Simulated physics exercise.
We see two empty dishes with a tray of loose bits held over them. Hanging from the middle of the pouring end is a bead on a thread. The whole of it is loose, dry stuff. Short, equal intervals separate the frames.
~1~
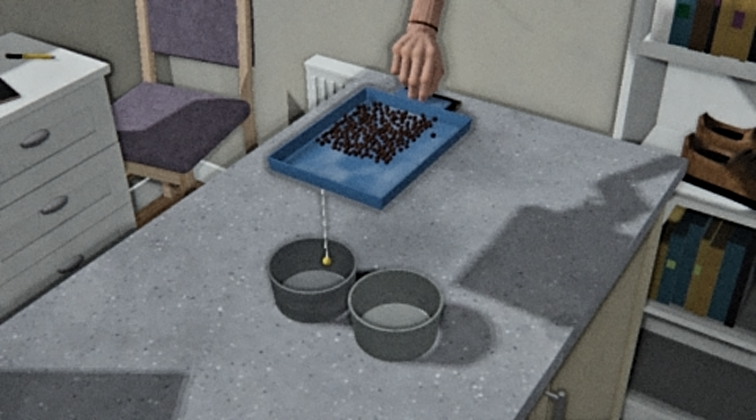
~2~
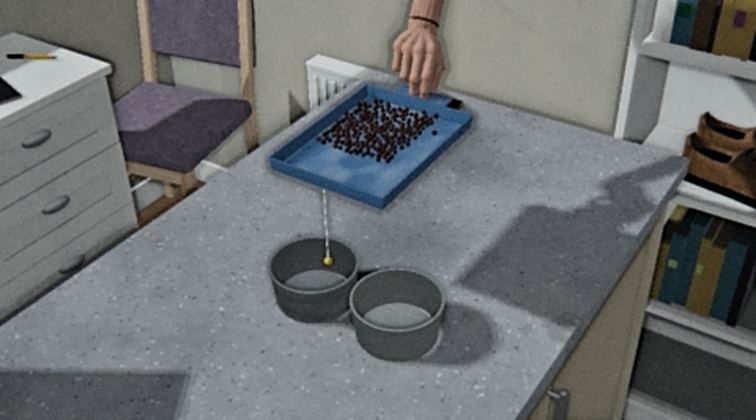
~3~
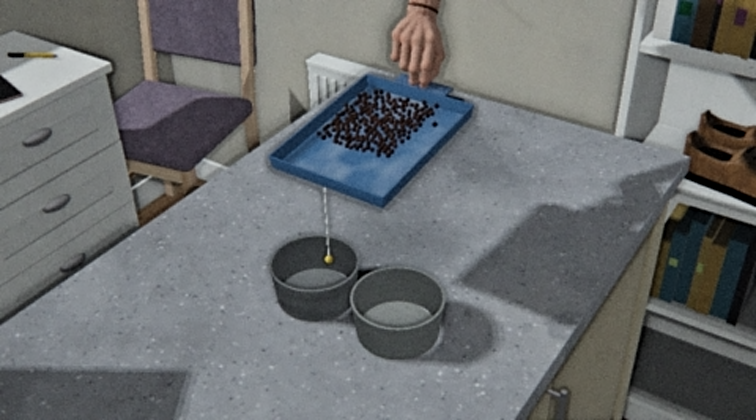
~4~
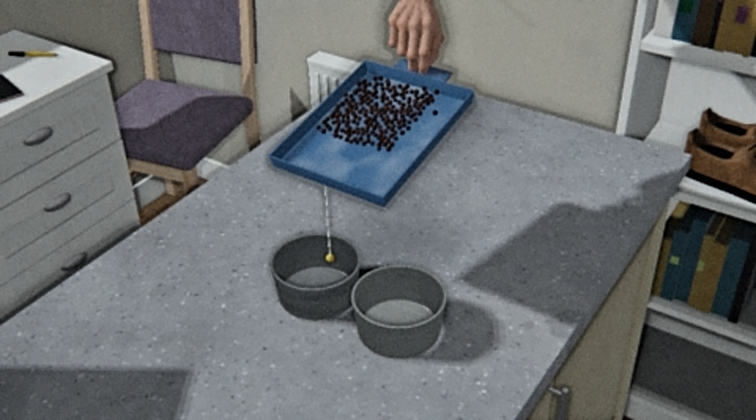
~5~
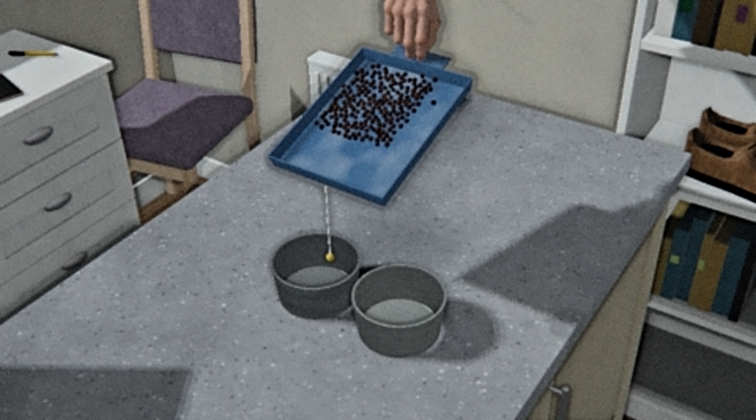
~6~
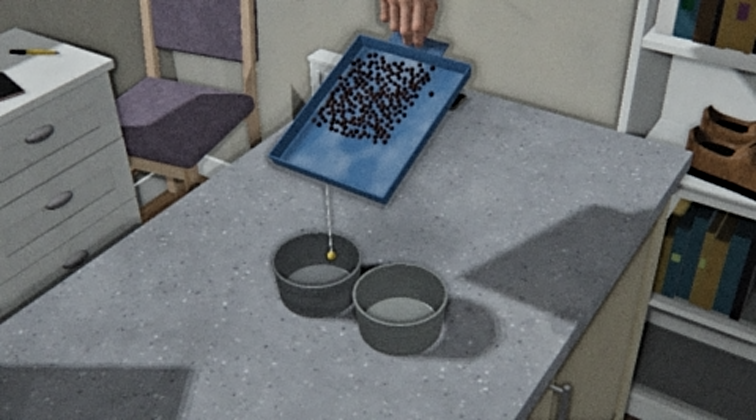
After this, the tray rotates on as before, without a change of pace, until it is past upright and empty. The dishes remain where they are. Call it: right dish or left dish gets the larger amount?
Left dish.
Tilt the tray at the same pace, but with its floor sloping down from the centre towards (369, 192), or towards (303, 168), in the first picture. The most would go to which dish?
Try 1: The right-side dish; try 2: The left-side dish.
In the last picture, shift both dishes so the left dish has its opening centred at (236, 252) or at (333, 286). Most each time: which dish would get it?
Case one: The dish at right. Case two: The dish at left.
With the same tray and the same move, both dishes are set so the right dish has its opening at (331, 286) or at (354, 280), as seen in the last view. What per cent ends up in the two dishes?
Close to 70 in a hundred, followed by close to 60 in a hundred.
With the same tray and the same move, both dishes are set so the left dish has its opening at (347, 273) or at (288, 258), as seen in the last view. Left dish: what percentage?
40 %, then 30 %.
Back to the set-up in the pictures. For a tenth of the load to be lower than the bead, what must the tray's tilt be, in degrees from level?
At about 75°.
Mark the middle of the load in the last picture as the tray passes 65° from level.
Load centre: Approx. (322, 177).
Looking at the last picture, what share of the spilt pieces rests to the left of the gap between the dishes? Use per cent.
I'd put it at close to 90 per cent.
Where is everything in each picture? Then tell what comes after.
Corners of the pouring end at (270, 157) and (381, 196), level; middle of the load at (377, 131), allspice berries; left dish at (287, 302); right dish at (370, 339); bead on its thread at (327, 261), in the first frame.
Corners of the pouring end at (271, 157) and (382, 196), level; middle of the load at (378, 129), in the second frame.
Corners of the pouring end at (271, 156) and (382, 196), tipped barely, level across its low end; middle of the load at (379, 122), in the third frame.
Corners of the pouring end at (271, 155) and (382, 195), tipped a little, level across its low end; middle of the load at (378, 112), in the fourth frame.
Corners of the pouring end at (271, 155) and (382, 196), tipped clearly, level across its low end; middle of the load at (376, 104), in the fifth frame.
Corners of the pouring end at (271, 154) and (382, 195), tipped clearly, level across its low end; middle of the load at (374, 97), about two thirds on the move; left dish at (291, 296); right dish at (375, 334), in the sixth frame.
Soon after the last picture, tray tipped steeply; most on the tray; about a quarter in the air.
A little later, tray tipped past a quarter turn; about two thirds on the tray; a stray few in the right dish; a stray few in the left dish; about a quarter outside both; a small part in the air.
Later still, tray tipped past a quarter turn; a small part in the right dish; about a quarter in the left dish; about two thirds outside both.
At rest, tray tipped past a quarter turn; a small part in the right dish; about a quarter in the left dish; about two thirds outside both.
